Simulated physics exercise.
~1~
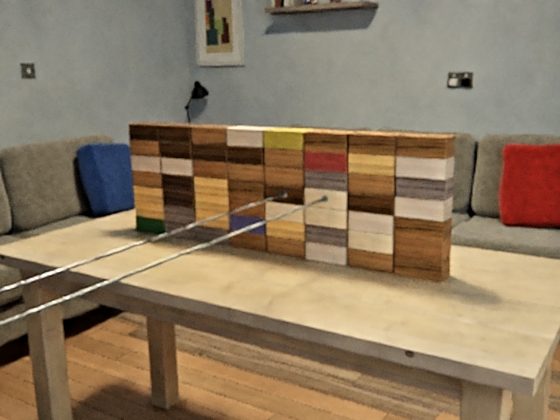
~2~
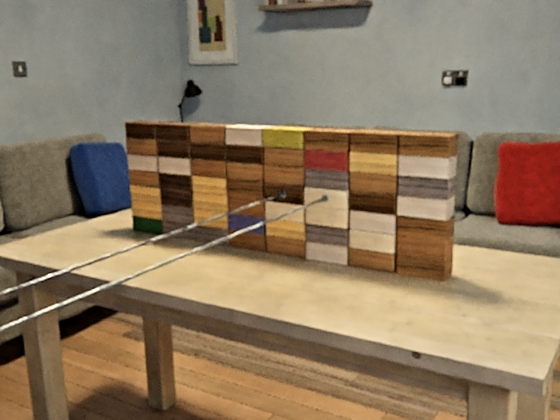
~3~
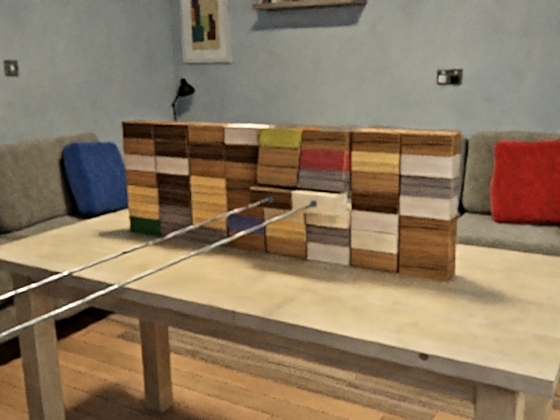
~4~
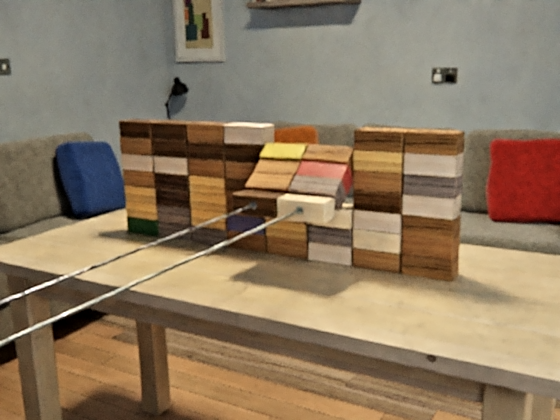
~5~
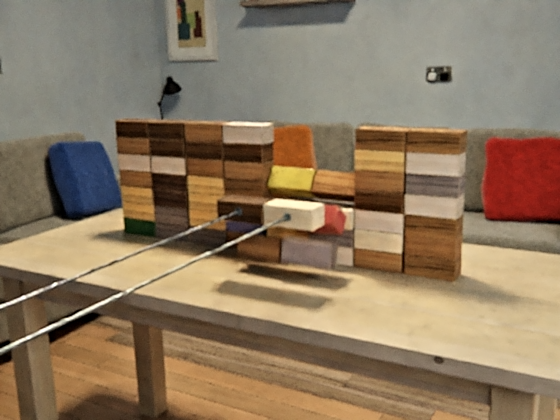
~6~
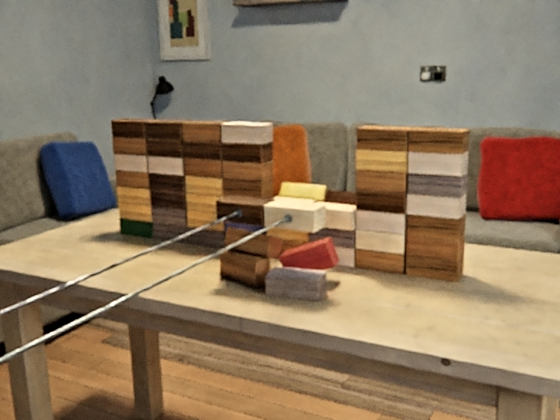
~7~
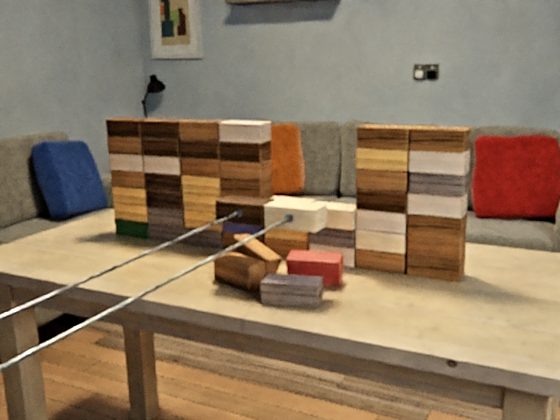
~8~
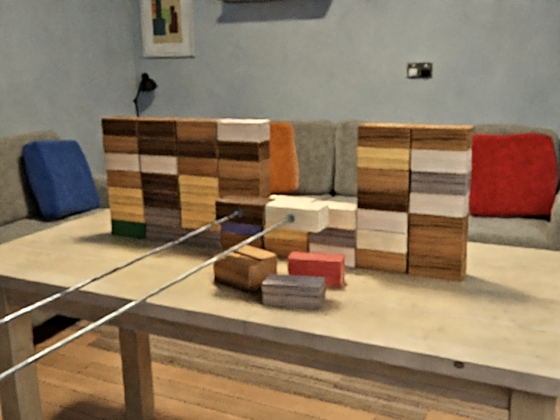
Toy block wall on a table losing its upper middle as two rods draw neighbouring blocks out, leaving a gap between standing sides.
